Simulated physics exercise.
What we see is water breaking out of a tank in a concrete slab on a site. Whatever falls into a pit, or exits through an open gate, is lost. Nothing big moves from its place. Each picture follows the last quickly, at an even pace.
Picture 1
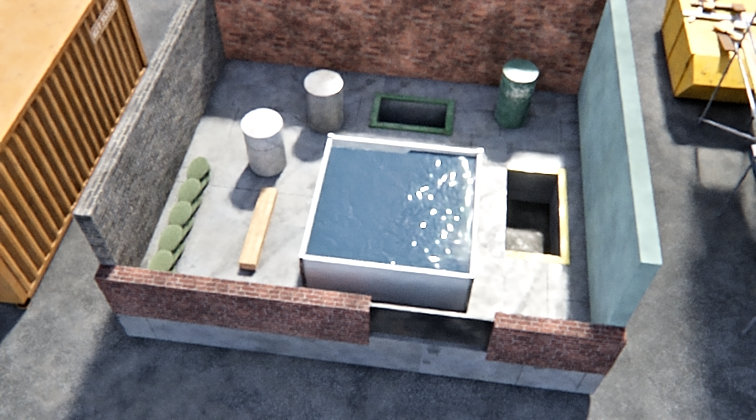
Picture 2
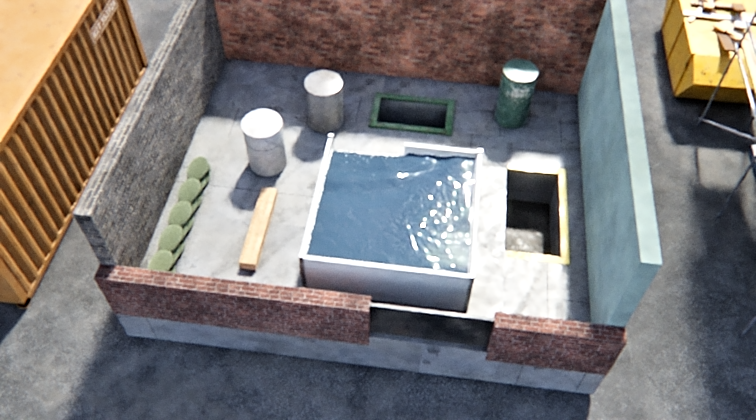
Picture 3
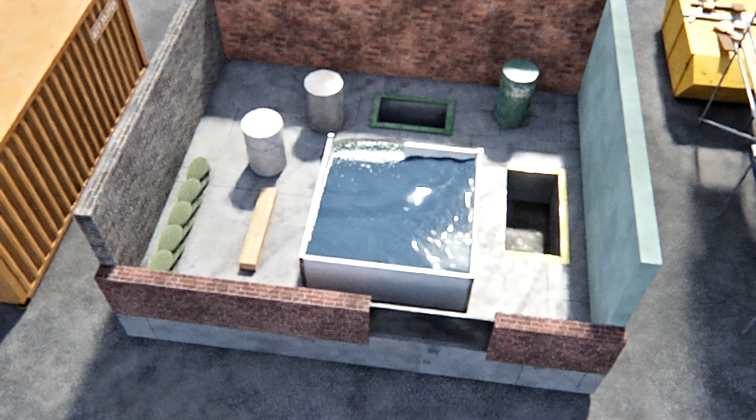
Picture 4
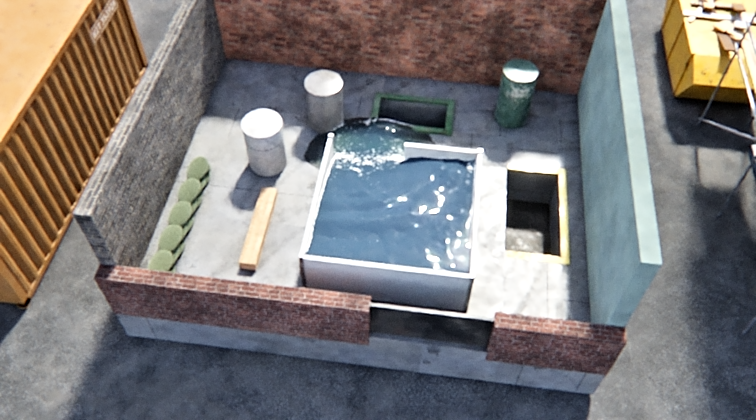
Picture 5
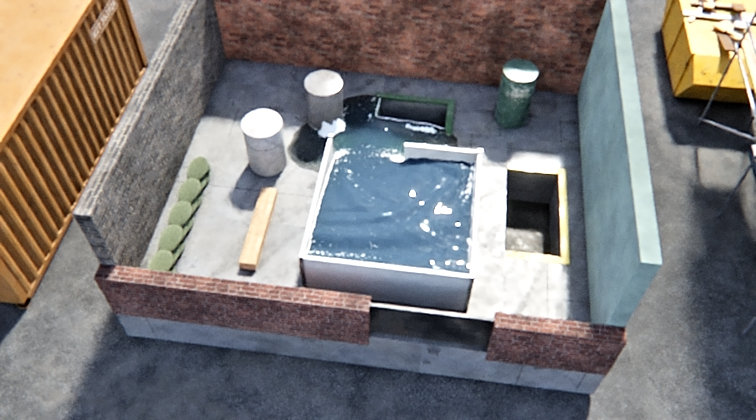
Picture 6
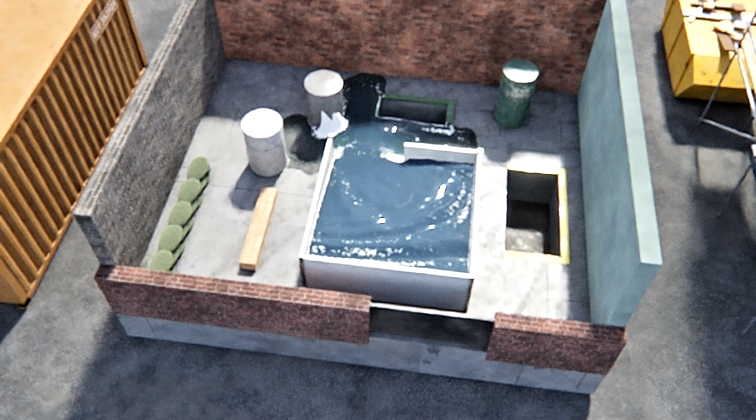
Water pouring from the far side of a square tank, spreading darkly across the concrete slab around a green-edged pit.
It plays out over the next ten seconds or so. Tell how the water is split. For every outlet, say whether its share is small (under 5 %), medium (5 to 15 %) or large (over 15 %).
Result - gate: Small; yellow pit: Medium; green pit: Large.
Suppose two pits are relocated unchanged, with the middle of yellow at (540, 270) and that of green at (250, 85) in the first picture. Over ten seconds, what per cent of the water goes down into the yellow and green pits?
Estimated shares - yellow: 25 %; green: 20 %.
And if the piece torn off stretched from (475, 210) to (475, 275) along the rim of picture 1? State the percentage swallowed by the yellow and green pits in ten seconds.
Estimates in per cent: Yellow 55, green 0.
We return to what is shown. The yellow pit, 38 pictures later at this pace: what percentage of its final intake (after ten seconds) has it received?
About 40 per cent.
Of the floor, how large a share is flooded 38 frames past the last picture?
Some 75 per cent.
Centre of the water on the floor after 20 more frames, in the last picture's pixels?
Near (364, 181).
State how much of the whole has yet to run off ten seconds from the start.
Some 54 per cent has not gone.
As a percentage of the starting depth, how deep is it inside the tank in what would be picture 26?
44 percent or so.
A moment on, water covers 25 % of the floor; the gate 0 %, the yellow pit 0 %, the green pit 7 %.
Next, water covers 40 % of the floor; the gate 0 %, the yellow pit 0 %, the green pit 15 %.
Then, water covers 55 % of the floor; the gate 0 %, the yellow pit 0 %, the green pit 23 %.
Later, water covers 75 % of the floor; the gate 0 %, the yellow pit 3 %, the green pit 32 %.
In the end, water covers 90 % of the floor; the gate 0 %, the yellow pit 8 %, the green pit 38 %.
